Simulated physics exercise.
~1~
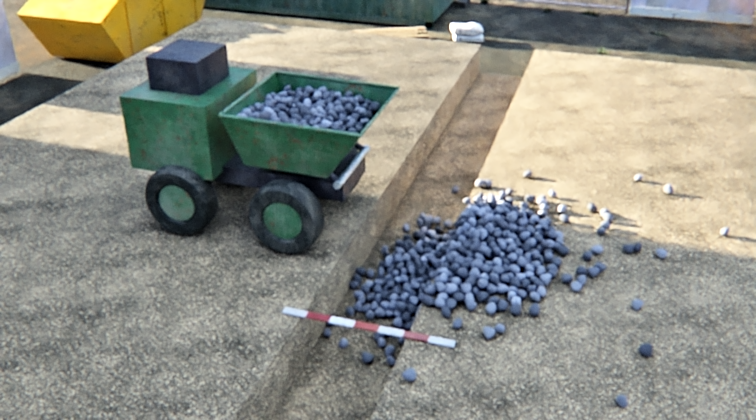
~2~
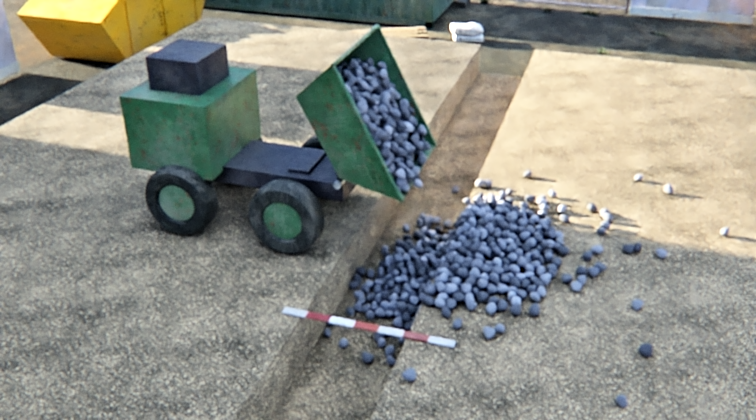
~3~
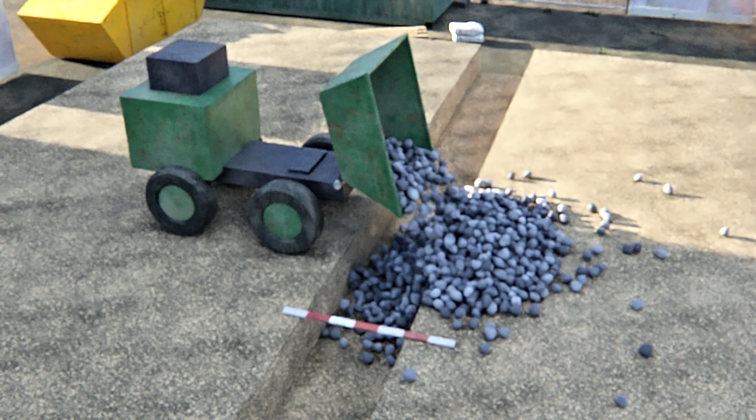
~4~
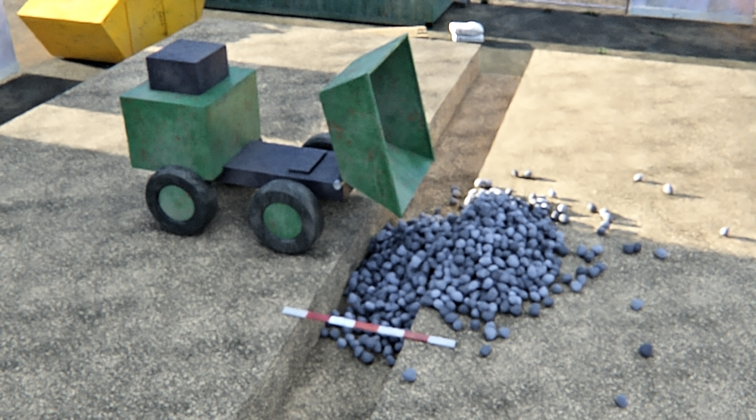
On a sunlit, gritty yard with yellow and green containers behind, a green toy-like dumper with a dark cab block stands beside a shallow trench, its skip full of grey stones. An earlier heap already lies in and beyond the trench, near a red and white striped staff, with a few strays farther right. The skip tilts steeply to the right, and the stones slide toward its lower edge. They pour out onto the heap, which spreads and thickens. Finally the skip stays raised and empty, with the enlarged pile filling part of the trench and spilling past it.
